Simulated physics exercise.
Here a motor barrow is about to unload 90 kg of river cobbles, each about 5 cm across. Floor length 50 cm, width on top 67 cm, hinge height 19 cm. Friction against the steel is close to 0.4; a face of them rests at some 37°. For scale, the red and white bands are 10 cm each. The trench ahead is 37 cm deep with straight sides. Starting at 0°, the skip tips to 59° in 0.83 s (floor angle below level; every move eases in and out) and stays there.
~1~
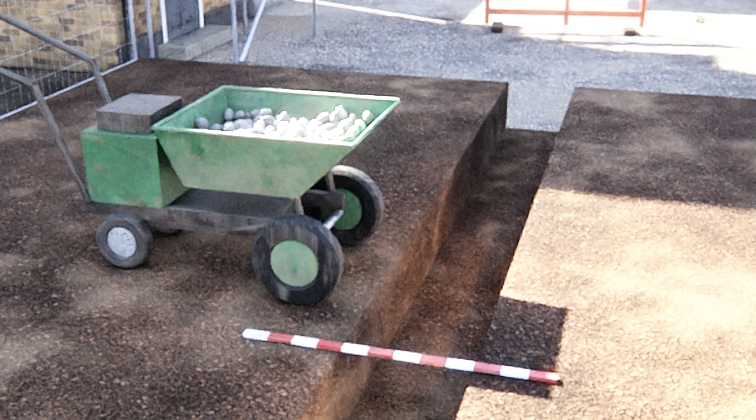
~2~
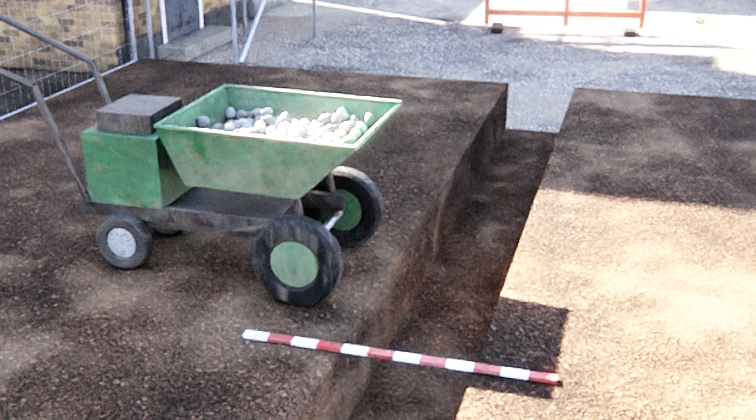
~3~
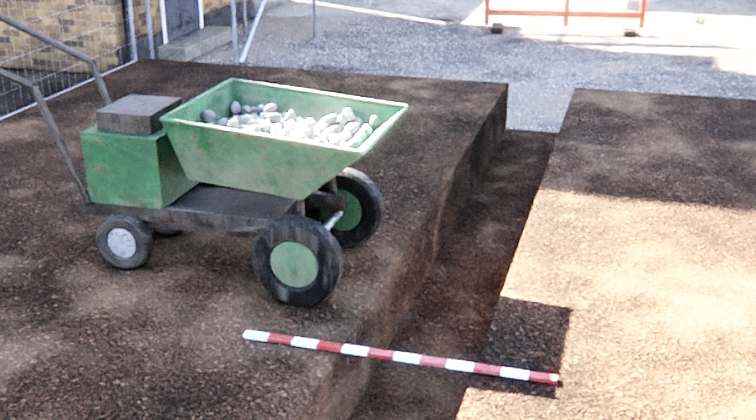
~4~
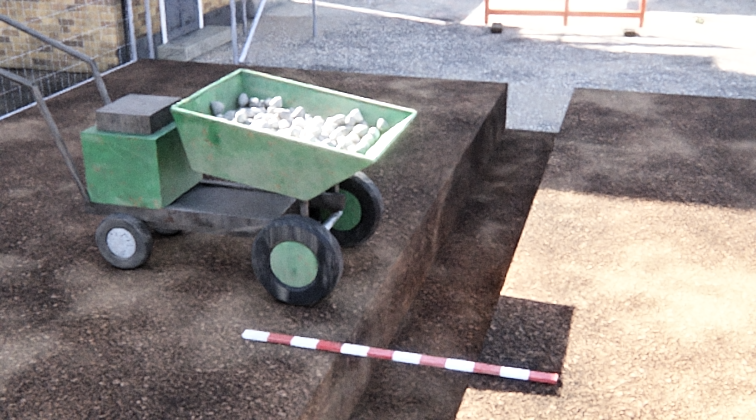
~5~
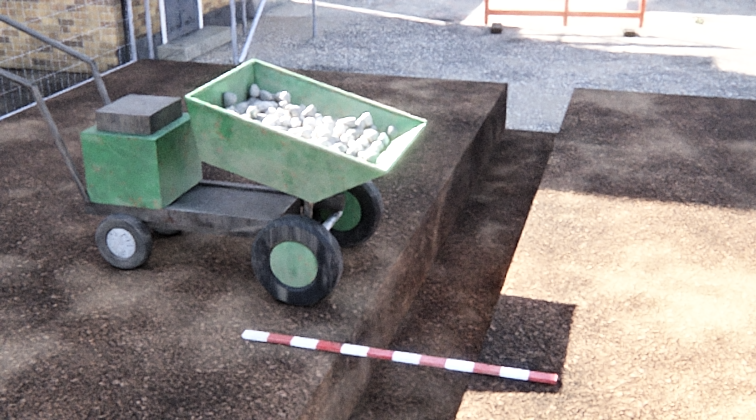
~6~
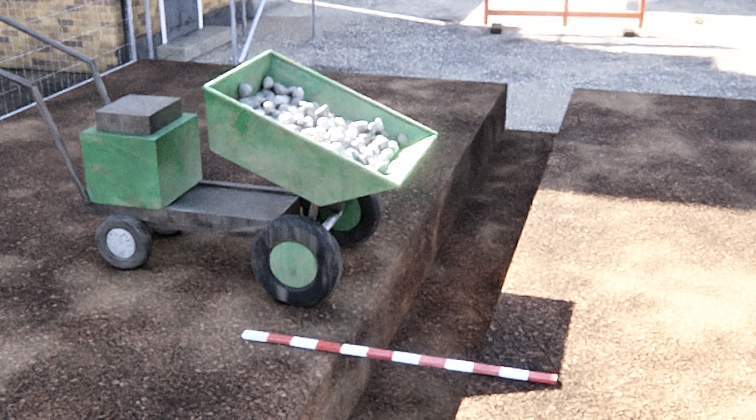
A green motor barrow loaded with grey stones stood beside a straight trench, a red and white striped pole lying across it, while its skip slowly tilted, the back rising and the right end dipping.
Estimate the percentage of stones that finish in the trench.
Some 69 per cent of it.
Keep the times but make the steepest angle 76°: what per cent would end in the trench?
In that case some 80 per cent.
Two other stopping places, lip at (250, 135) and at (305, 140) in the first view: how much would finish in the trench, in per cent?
Near 95 per cent from the first place, 100 from the second.
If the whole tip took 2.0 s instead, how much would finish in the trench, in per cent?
Then about 85 per cent.
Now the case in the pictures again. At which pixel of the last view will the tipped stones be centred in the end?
Their middle is at about (480, 351).
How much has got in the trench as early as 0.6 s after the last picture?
Some 10 per cent.
Then, 0.3 s after the last picture the floor is at 50°, 100 % in the skip; the foremost stones are at (417, 202).
Then, 0.6 s after the last picture the floor is at 59°, 90 % in the skip, 10 % in the trench; the foremost stones are at (489, 264).
Then, 0.9 s after the last picture the floor is at 59°, 43 % in the skip, 30 % in the trench, 27 % past the trench; the foremost stones are at (591, 295).
Then, 2.9 s after the last picture the floor is at 59°, 0 % in the skip, 69 % in the trench, 31 % past the trench; the foremost stones are at (680, 291).
